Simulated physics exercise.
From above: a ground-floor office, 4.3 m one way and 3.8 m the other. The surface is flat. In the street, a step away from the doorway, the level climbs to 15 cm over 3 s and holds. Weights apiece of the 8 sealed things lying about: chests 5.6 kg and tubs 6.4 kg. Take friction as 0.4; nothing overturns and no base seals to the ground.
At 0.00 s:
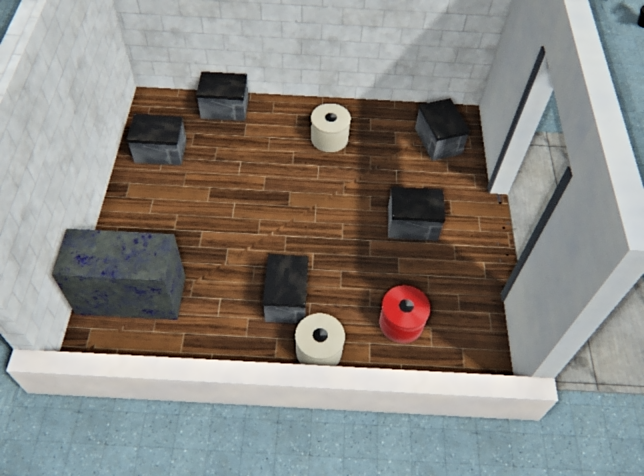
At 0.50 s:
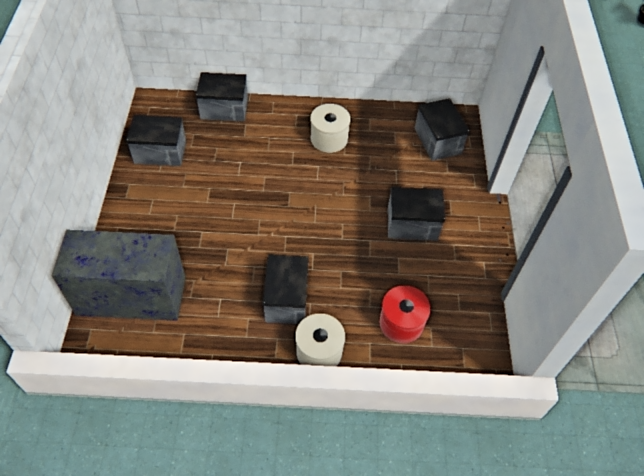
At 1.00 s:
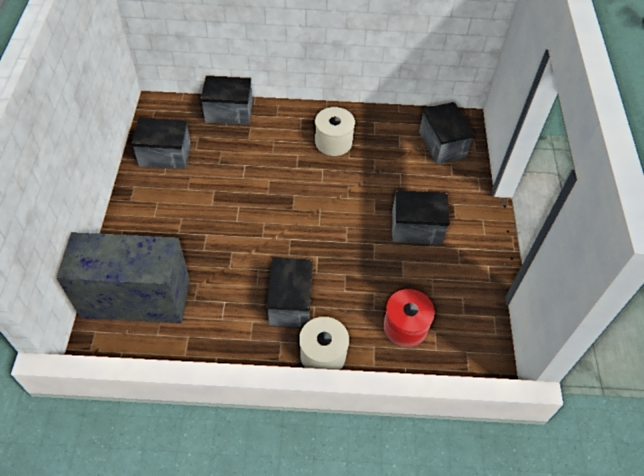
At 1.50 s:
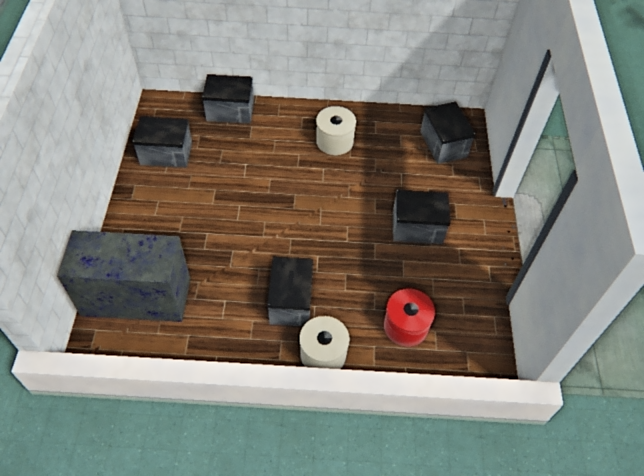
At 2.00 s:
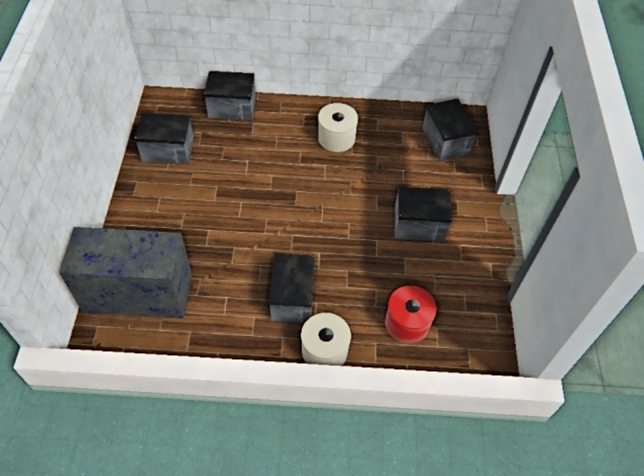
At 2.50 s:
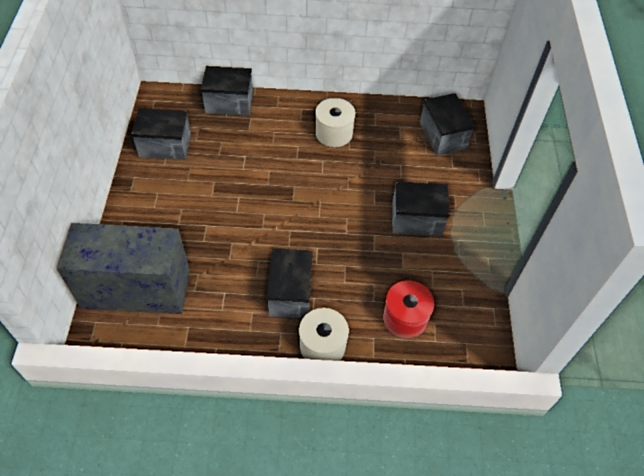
In a roofless room with a wooden floor, dark chests, two cream tubs and a red tub stay in place while the view shifts slightly, and a thin, clear patch of water spreads in through the doorway on the right.
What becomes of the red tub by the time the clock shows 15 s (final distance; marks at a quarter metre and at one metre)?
The red tub moves a short way.
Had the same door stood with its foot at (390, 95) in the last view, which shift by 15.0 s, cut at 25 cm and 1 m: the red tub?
In that case the red tub ends far away.
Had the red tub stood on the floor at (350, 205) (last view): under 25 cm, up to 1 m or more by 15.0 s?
It gets carried off.
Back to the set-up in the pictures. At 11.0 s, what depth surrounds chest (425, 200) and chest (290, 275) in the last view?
Roughly 9 and 9 cm.
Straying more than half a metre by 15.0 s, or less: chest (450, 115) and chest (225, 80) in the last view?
In that order: Short of it, past it.
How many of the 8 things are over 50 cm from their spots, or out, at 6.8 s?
I count 2.
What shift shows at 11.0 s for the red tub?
Roughly 50 cm by then.
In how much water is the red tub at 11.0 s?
Roughly 3 cm.
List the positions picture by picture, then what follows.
The red tub at (406, 306), on the bottom; 0.0 m2 under water; 0 of 8 have shifted, in the first picture.
The red tub at (407, 306), on the bottom; water covers 0.0 m2; 0 of 8 have shifted, in the second picture.
The red tub at (411, 310), on the bottom; 0.0 m2 under water; 0 of 8 have shifted, in the third picture.
The red tub at (411, 310) rests on the ground; 0.0 m2 under water; 0 of 8 have shifted, in the fourth picture.
The red tub at (413, 307) rests on the ground; water covers 0.0 m2; 0 of 8 have shifted, in the fifth picture.
The red tub at (410, 301) rests on the ground; water covers 0.5 m2; 0 of 8 have shifted, in the sixth picture.
After 3.5 s the red tub is near (410, 301), 0.0 m from its start, aground; 0 afloat.
After 6.8 s the red tub is near (392, 339), 0.4 m from its start, afloat; 2 afloat.
After 11.0 s the red tub is near (426, 346), 0.5 m from its start, aground; 6 afloat.
After 15.0 s the red tub is near (487, 288), 0.8 m from its start, afloat; 8 afloat.
